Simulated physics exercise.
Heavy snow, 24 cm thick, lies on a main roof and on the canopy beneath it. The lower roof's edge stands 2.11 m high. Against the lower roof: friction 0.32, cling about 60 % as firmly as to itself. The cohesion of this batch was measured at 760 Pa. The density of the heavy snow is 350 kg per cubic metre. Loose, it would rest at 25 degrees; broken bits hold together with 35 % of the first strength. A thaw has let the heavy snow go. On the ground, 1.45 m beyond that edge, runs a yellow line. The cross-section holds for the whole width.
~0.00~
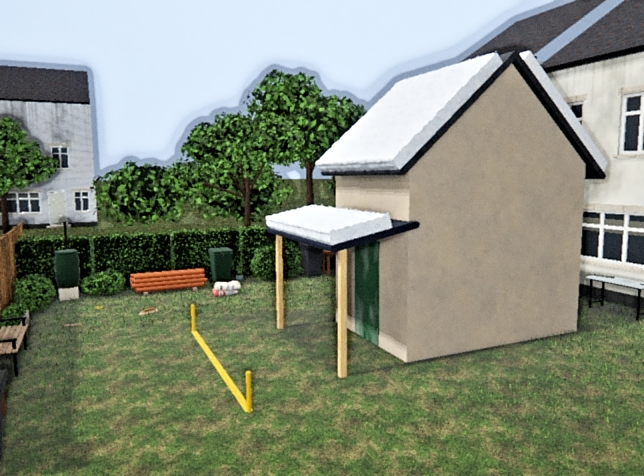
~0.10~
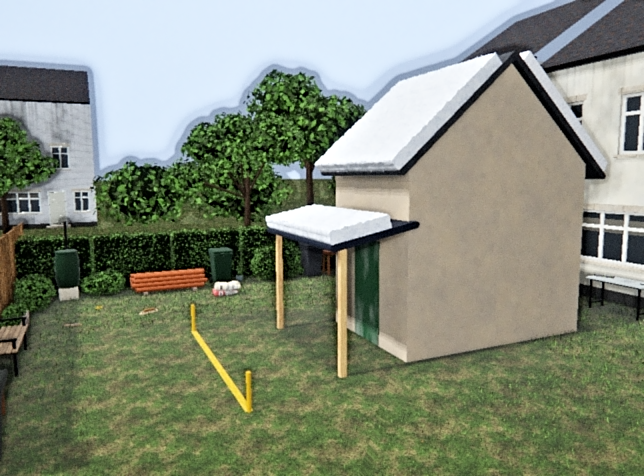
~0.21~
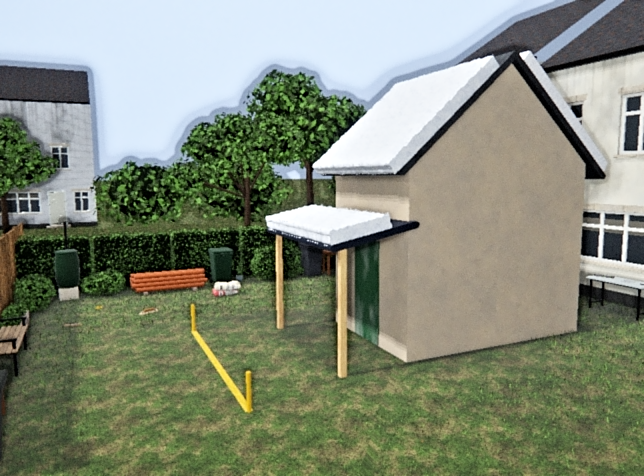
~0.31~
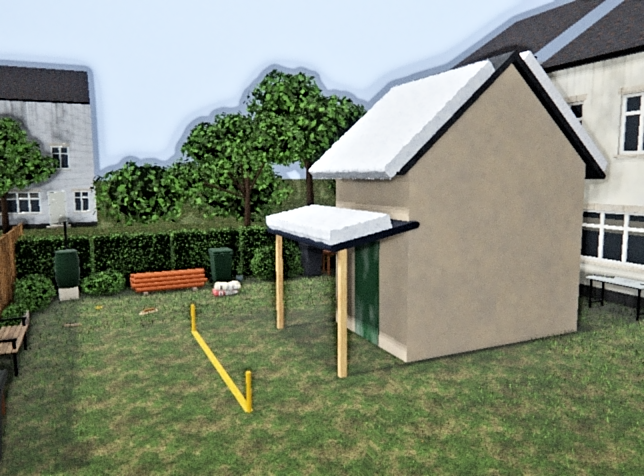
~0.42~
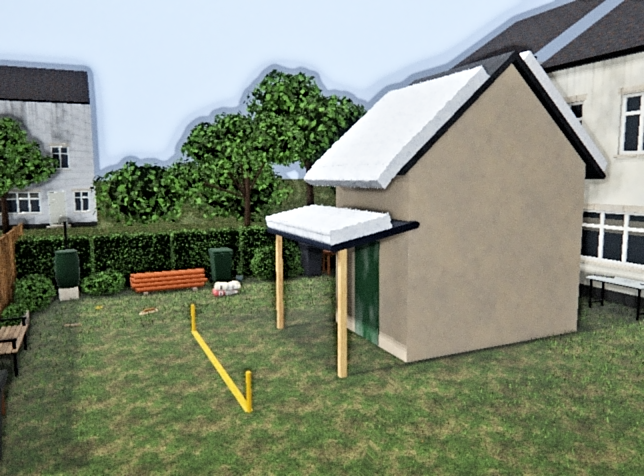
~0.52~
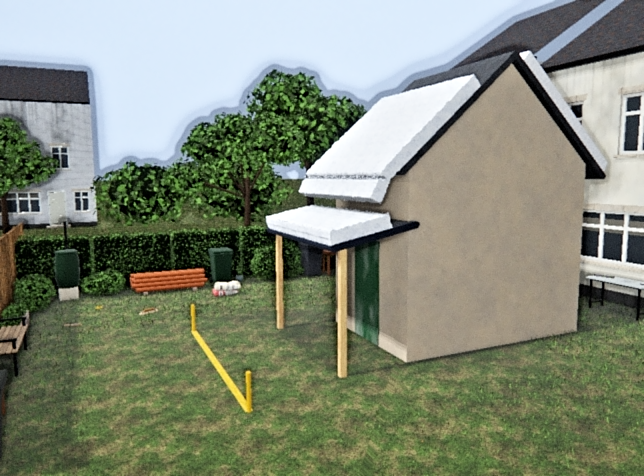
In a grassy garden, a thick white snow slab slides down a shed's dark roof, overhanging its edge and cracking above the canopy.
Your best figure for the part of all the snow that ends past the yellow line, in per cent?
It comes to some 42 %.
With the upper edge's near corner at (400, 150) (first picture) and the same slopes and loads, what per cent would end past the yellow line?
It would be near 55 %.
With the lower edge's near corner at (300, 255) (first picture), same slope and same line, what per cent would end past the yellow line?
It would be near 30 %.
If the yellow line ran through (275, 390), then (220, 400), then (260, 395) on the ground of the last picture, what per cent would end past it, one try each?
In turn about 60 %, 35 %, 50 %.
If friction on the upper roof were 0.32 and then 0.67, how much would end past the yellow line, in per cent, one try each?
In that order: 30 %, 1 %.
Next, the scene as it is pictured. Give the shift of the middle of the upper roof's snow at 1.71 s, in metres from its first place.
Some 4.4 m.
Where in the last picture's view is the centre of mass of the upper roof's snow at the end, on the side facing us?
At about (238, 357).
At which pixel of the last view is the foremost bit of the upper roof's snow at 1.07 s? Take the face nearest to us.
Around (304, 234).
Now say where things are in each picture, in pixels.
The first picture shows leading edge of the heavy snow at (398, 153).
The second picture shows leading edge of the heavy snow at (397, 154), its middle shifted 2.3 cm, 1 % of it past the upper edge, in one piece.
The third picture shows leading edge of the heavy snow at (394, 172), its middle shifted 9.4 cm, 4 % of it past the upper edge, in one piece.
The fourth picture shows leading edge of the heavy snow at (389, 177), its middle shifted 21 cm, 8 % of it past the upper edge, in one piece.
The fifth picture shows leading edge of the heavy snow at (383, 173), its middle shifted 39 cm, 15 % of it past the upper edge, in one piece.
The sixth picture shows leading edge of the heavy snow at (375, 189), its middle shifted 62 cm, 23 % of it past the upper edge, cracking.
After 1.07 s, none is below the lower edge and 0 % is past the line.
After 1.71 s, 57 % is below the lower edge and 19 % is past the line.
After 2.36 s, 70 % is below the lower edge and 42 % is past the line.
After 3.00 s, 71 % is below the lower edge and 42 % is past the line.
After 3.20 s, at the end, 71 % is below the lower edge and 42 % is past the line.
